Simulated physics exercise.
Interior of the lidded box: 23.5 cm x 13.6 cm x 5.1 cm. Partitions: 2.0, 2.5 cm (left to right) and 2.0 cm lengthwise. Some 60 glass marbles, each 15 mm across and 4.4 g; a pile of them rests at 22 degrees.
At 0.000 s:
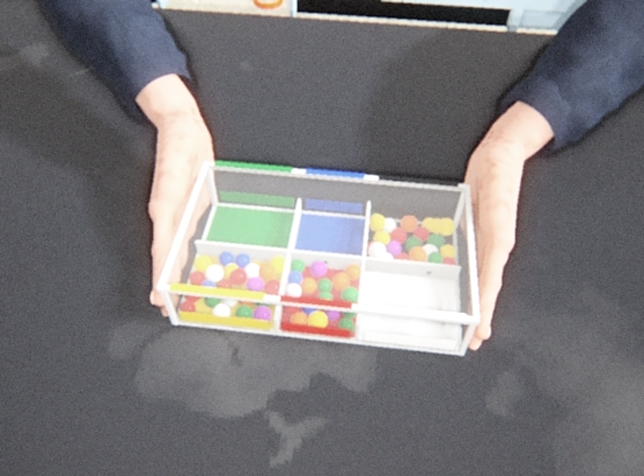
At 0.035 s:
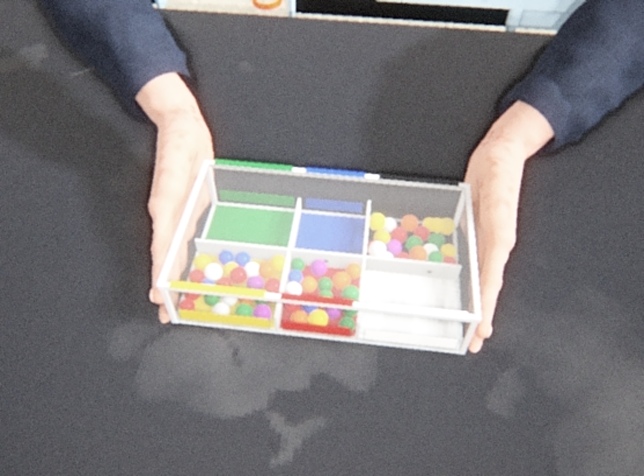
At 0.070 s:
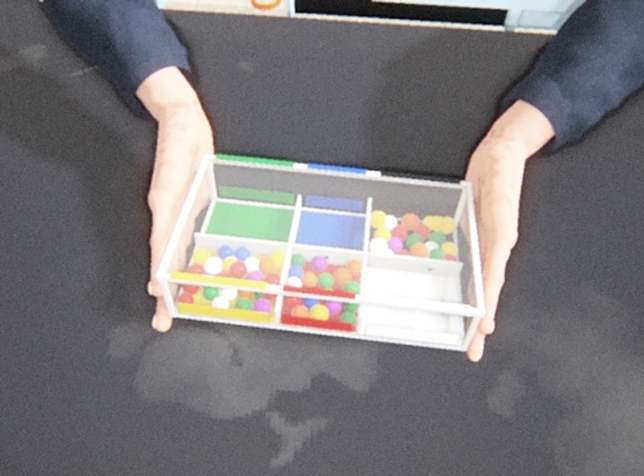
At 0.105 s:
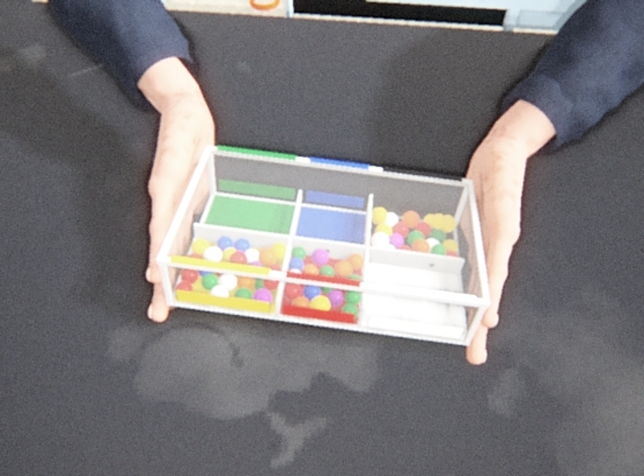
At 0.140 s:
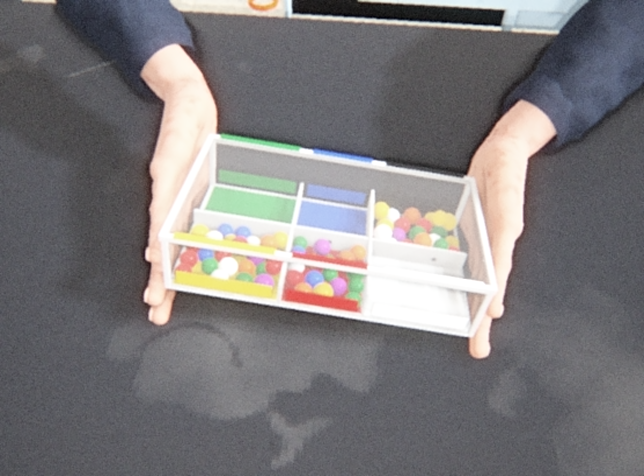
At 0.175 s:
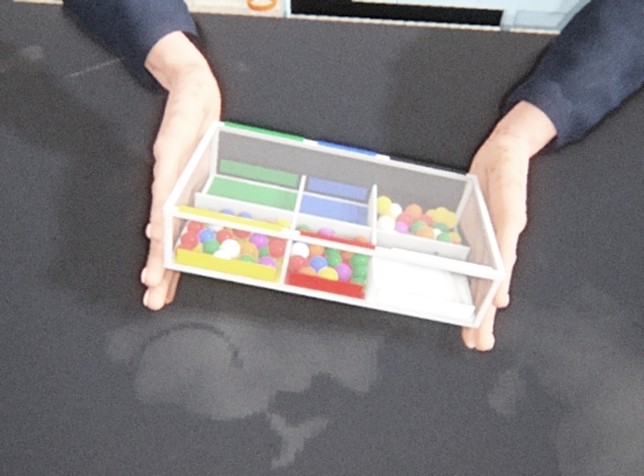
The clip opens on two hands in dark sleeves holding a clear box of compartments over a dark surface, with multicoloured marbles in the yellow, red and black sections while the green and blue ones sit empty. The hands then gradually tilt the box, its left side rising higher than its right.
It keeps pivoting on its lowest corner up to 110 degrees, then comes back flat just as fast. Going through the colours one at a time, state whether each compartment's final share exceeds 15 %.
Red: Does not exceed; blue: Exceeds; green: Does not exceed; yellow: Does not exceed; white: Does not exceed; black: Exceeds.
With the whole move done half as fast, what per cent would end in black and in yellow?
Final per cent - black: 65, yellow: 0.
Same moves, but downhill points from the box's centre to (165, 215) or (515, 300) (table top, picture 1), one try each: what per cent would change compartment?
That would be close to 75 per cent, then close to 70 per cent.
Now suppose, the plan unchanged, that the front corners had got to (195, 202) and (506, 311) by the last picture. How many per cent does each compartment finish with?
Each compartment ends with, in per cent, red 5, blue 0, green 0, yellow 0, white 40 and black 60.
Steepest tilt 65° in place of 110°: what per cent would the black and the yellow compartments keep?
Black 35 %, yellow 30 %.
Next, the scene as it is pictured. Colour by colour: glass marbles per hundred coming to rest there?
Red 0; blue 35; green 0; yellow 0; white 0; black 65 (in a hundred).
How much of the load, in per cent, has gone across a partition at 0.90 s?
40 %.
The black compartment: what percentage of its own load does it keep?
Close to 100 in a hundred.
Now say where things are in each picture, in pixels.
Box tilt 0 degrees, front corners at (164, 286) and (473, 318); red 25 %, yellow 40 %, black 35 %, in the first picture.
Box tilt 1 degrees, front corners at (164, 284) and (475, 316), in the second picture.
Box tilt 3 degrees, front corners at (164, 275) and (478, 311), in the third picture.
Box tilt 7 degrees, front corners at (164, 259) and (483, 301), lowest corner right back, in the fourth picture.
Box tilt 11 degrees, front corners at (167, 236) and (490, 288), lowest corner right back, in the fifth picture.
Box tilt 16 degrees, front corners at (171, 209) and (498, 274), lowest corner right back; red 25 %, yellow 40 %, black 35 %. The box's pace is about 145 degrees a second, in the sixth picture.
After 0.90 s, tilt 110 degrees; red 20 %, blue 10 %, green 10 %, yellow 15 %, black 45 %.
Then, at 1.38 s, tilt 48 degrees; blue 30 %, black 65 %.
After 1.93 s, tilt 0 degrees; blue 35 %, black 65 %.
In the end, at 2.5 s, red 0 %, blue 35 %, green 0 %, yellow 0 %, white 0 %, black 65 %.
